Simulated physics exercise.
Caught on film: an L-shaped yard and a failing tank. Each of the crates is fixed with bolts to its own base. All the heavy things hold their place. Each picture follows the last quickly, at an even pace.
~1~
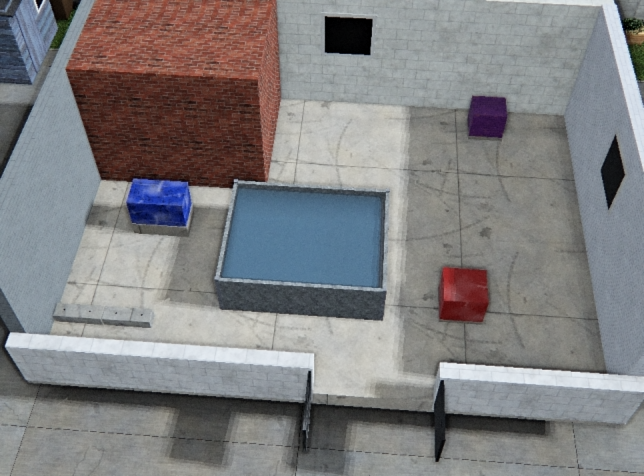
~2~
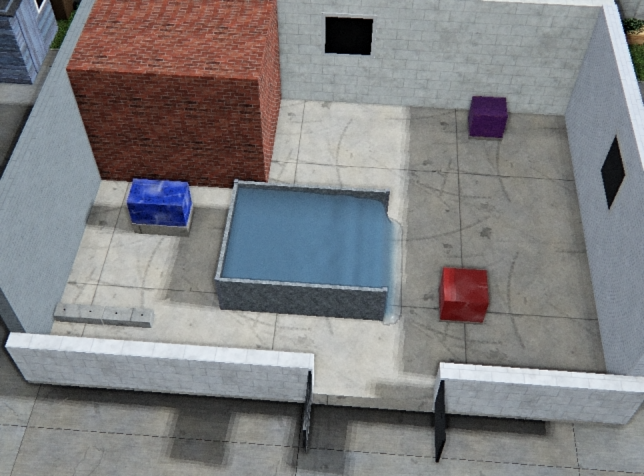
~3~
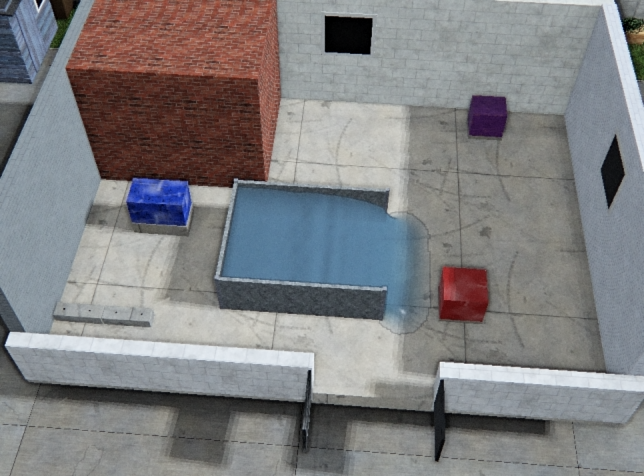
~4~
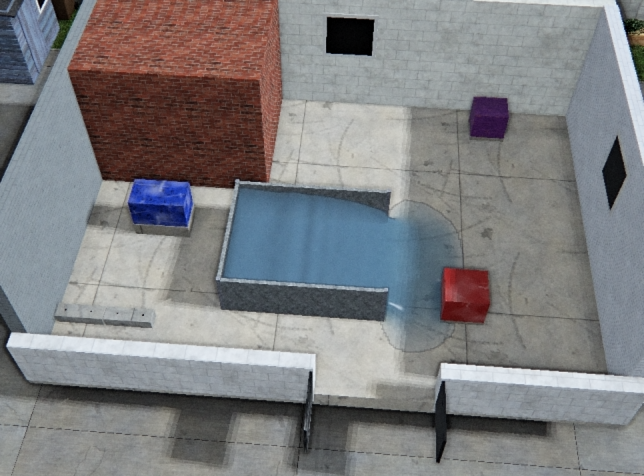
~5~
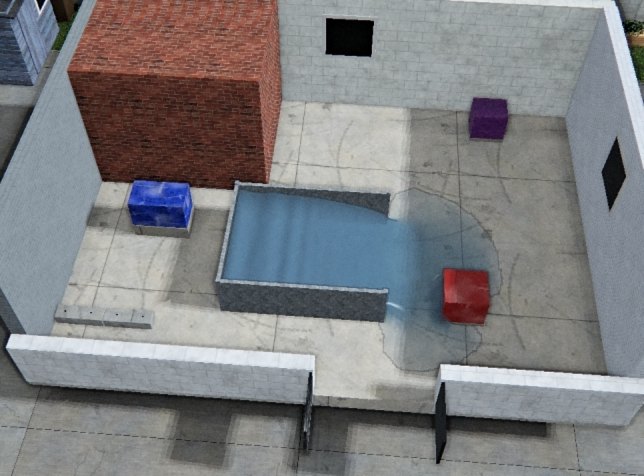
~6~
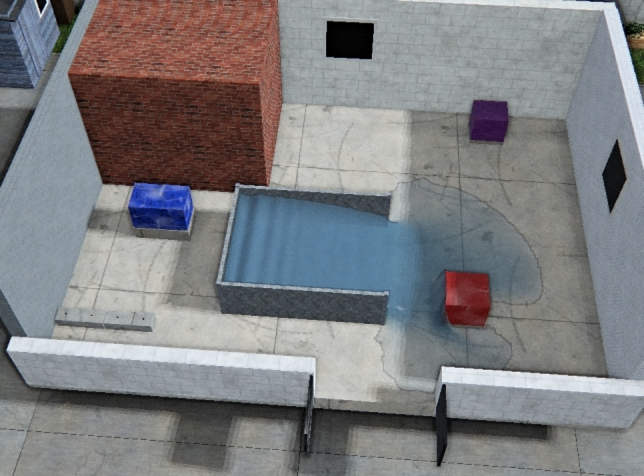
A walled concrete yard, L-shaped around a red brick block at the back left, is seen from high above its front opening. A grey-walled tank of blue water sits near the middle, with a blue box to its left, a red box to its right and a purple box at the back right. The tank's right side gives way and water pours out, fanning across the floor and around the red box, while the view stays almost still.
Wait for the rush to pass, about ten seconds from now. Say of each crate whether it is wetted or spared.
Blue crate: Remains dry; red crate: Becomes wet; purple crate: Becomes wet.
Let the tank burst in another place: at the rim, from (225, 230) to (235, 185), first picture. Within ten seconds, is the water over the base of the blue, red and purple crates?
The blue crate is flooded, the red crate is flooded and the purple crate is untouched.
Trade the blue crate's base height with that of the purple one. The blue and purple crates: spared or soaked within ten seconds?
In short: Blue is not reached; purple is reached.
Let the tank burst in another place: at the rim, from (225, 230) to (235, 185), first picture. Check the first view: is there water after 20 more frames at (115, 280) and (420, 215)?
Going through them in turn, the first is drenched and the second is drenched.
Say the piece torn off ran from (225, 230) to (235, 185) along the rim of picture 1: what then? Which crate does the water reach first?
I say the crate marked blue.
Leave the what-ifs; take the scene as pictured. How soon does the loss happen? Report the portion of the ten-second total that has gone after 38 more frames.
Around 65 %.
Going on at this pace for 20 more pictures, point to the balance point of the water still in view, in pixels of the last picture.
It is near (465, 251).
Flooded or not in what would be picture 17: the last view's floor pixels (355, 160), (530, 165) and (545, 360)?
Result by point, in sequence: Unwetted, then waterlogged, then waterlogged.
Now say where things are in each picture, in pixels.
In the first picture, the open tank at (306, 236) is whole and still.
In the second picture, water pours out at (382, 260) and has run to (395, 223).
In the third picture, the front is at (411, 327), out from the gap at (382, 260).
In the fourth picture, water pours out at (383, 262) and has run to (431, 342).
In the fifth picture, the front is at (454, 359), out from the gap at (383, 263).
In the sixth picture, water pours out at (383, 266) and has run to (534, 267).
A moment on, water covers 30 % of the floor; the blue crate not reached, the red crate water round its plinth, the purple crate not reached.
Next, water covers 40 % of the floor; the blue crate not reached, the red crate water round its plinth, the purple crate water round its plinth.
Then, water covers 45 % of the floor; the blue crate not reached, the red crate water round its plinth, the purple crate water round its plinth.
Later, water covers 70 % of the floor; the blue crate not reached, the red crate water round its plinth, the purple crate water round its plinth.
In the end, water covers 90 % of the floor; the blue crate stayed above the water, the red crate was topped, the purple crate was topped.
